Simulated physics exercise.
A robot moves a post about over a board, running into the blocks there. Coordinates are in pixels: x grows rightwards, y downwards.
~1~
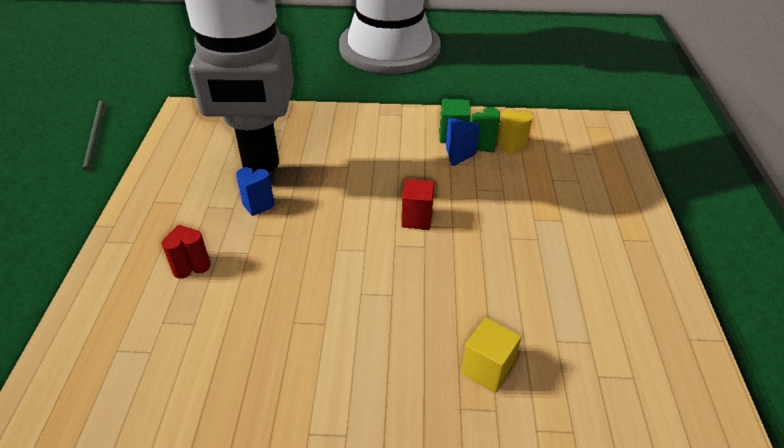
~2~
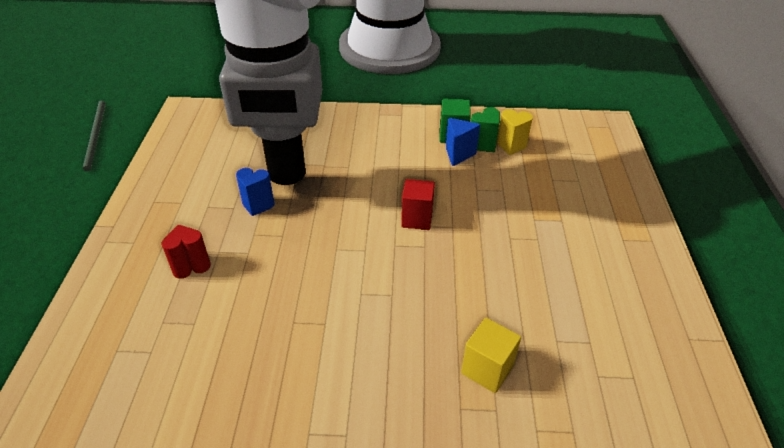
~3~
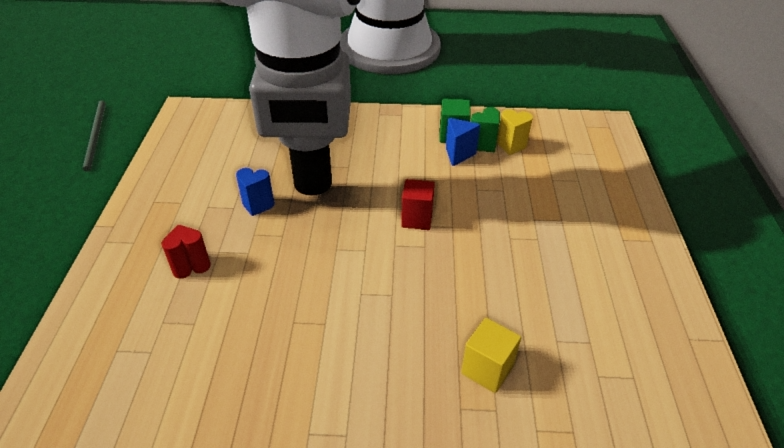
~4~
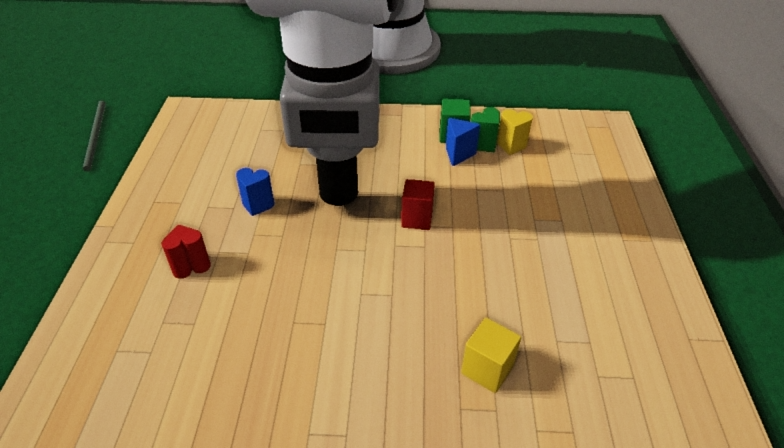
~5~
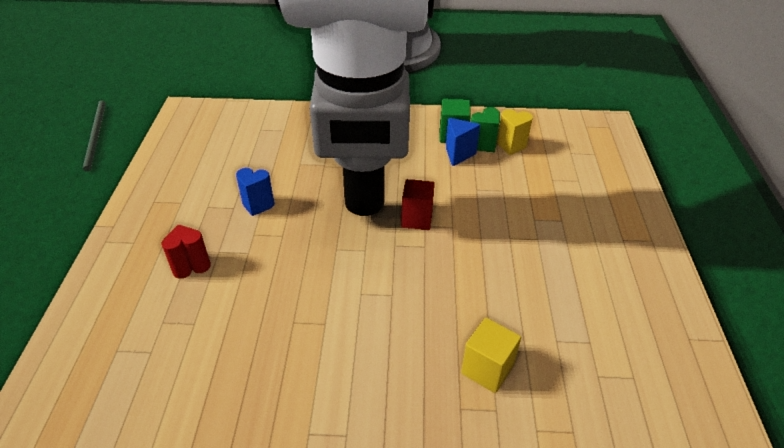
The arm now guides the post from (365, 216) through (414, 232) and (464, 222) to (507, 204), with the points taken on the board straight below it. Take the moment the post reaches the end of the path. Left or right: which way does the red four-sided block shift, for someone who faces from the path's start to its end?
Off to the left side.
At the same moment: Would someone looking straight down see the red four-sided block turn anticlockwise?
That would be a yes.
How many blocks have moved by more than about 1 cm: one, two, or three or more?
Going by the path, one of them shifts by more than about 1 cm.
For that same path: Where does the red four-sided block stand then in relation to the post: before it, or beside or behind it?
Carried ahead at the end.
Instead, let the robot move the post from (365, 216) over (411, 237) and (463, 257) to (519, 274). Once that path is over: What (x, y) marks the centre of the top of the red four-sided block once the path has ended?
Around pixel (443, 191).
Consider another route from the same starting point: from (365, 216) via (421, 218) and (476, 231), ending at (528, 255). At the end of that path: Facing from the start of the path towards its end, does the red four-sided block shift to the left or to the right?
The shift goes left.
What follows on the original path. One third of the way, post at (415, 219); red four-sided block at (444, 188), turned 55° anticlockwise.
Two thirds of the way, post at (467, 208); red four-sided block at (491, 174), turned 70° anticlockwise.
At the end, post at (510, 191); red four-sided block at (531, 157), turned 75° anticlockwise; blue triangular block unmoved.
